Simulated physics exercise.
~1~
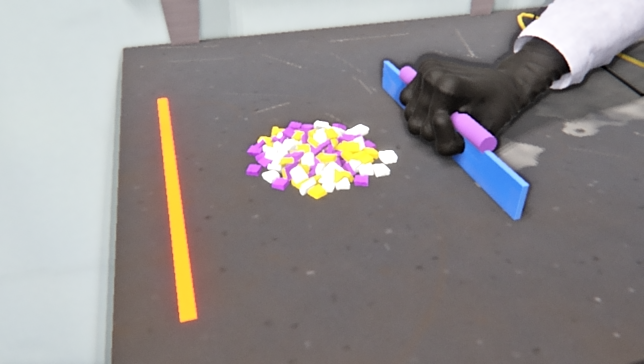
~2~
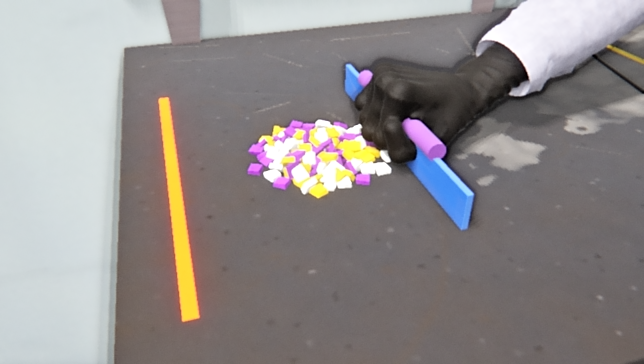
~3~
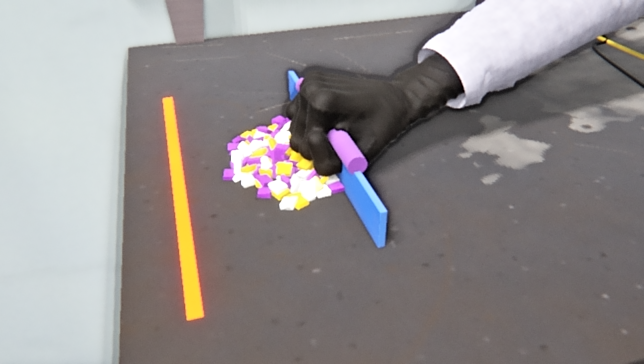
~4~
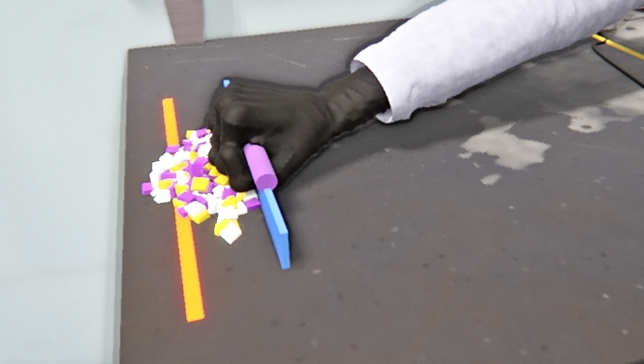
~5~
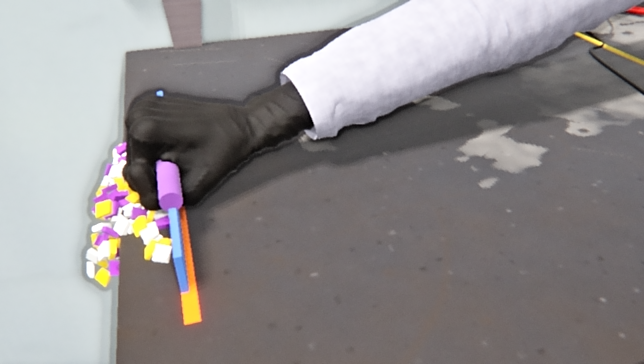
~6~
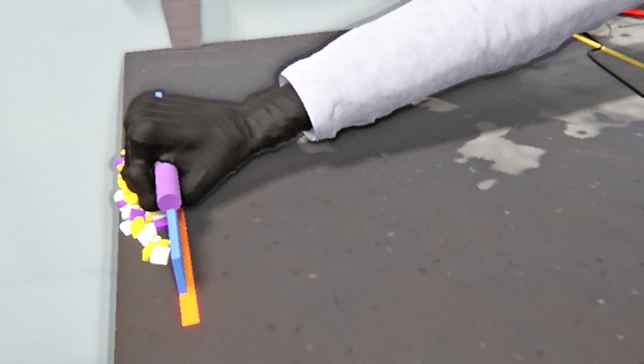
We see a black-gloved hand push a blue scraper leftward across a dark table, sweeping a heap of purple, yellow and white pieces over an orange tape line. The scraper stops at the tape, with some pieces gone over the left edge and others remaining beside the blade.
